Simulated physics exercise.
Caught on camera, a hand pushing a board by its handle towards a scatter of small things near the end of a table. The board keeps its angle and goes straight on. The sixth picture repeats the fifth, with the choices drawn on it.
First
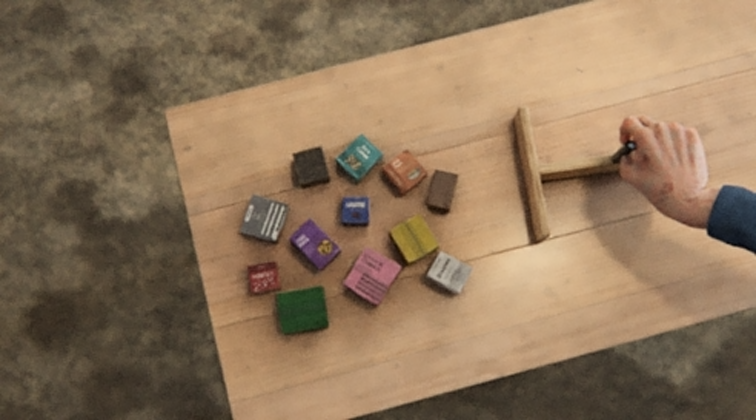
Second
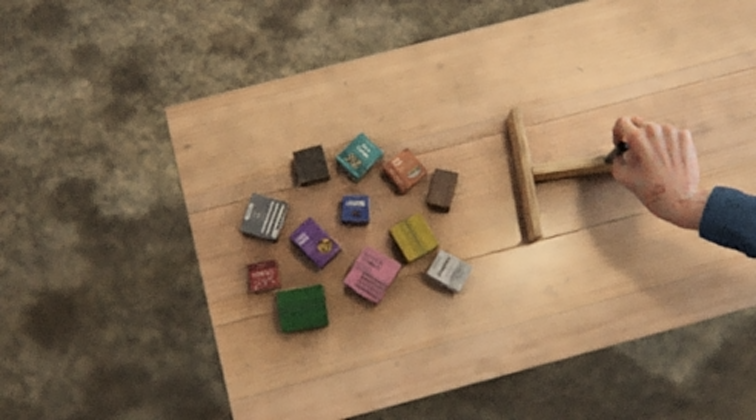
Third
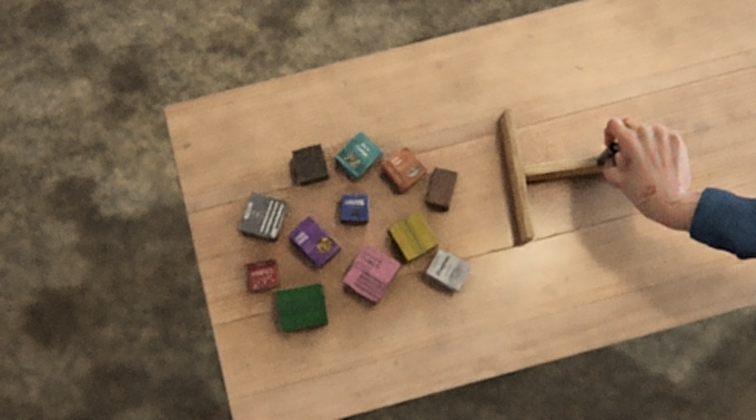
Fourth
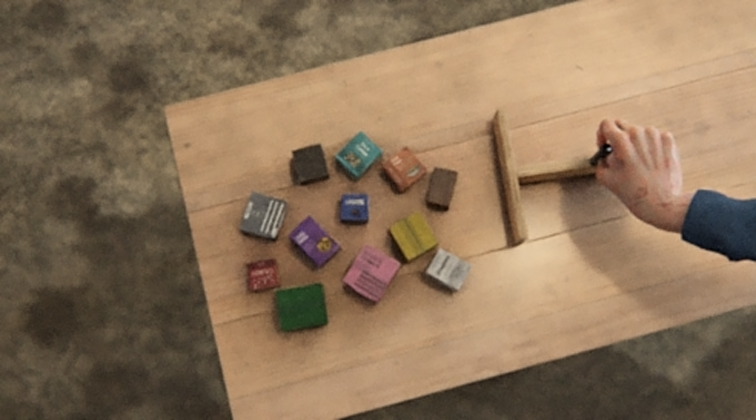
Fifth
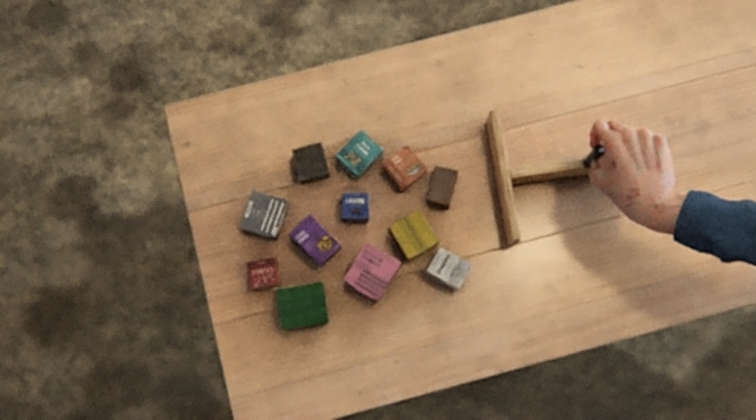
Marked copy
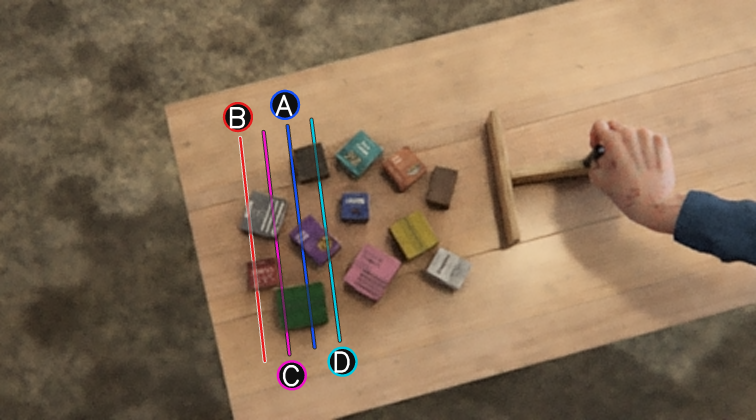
A hand in a blue sleeve, seen from above at a tilted wooden table over a mottled brown floor, grips the handle of a T-shaped wooden board at the right. To the left lie scattered small boxes and blocks, black, turquoise, orange, brown, grey, blue, purple, yellow, red, pink, white and green. The hand slides the board slowly a short way left, narrowing the gap, while the scattered things and the view stay still.
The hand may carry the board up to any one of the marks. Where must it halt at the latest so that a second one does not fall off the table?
Up to line C.
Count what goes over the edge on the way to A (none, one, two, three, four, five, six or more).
By then, none.
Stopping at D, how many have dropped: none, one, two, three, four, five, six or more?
In all, none.
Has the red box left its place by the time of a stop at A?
Yes.
On the marked copy, A at (301, 234); B at (252, 246); C at (276, 240); D at (325, 227).
Taking C. A third of the way, board (424, 195); turquoise packet (350, 148); white box (440, 280).
Two thirds of the way, board (341, 217); red box (259, 279); grey packet (256, 215).
When it is over, board (276, 234); red box over the edge; green box (229, 344); one fallen.
As for the rest, A is within the limit but short; B drops four; D is within the limit but short.
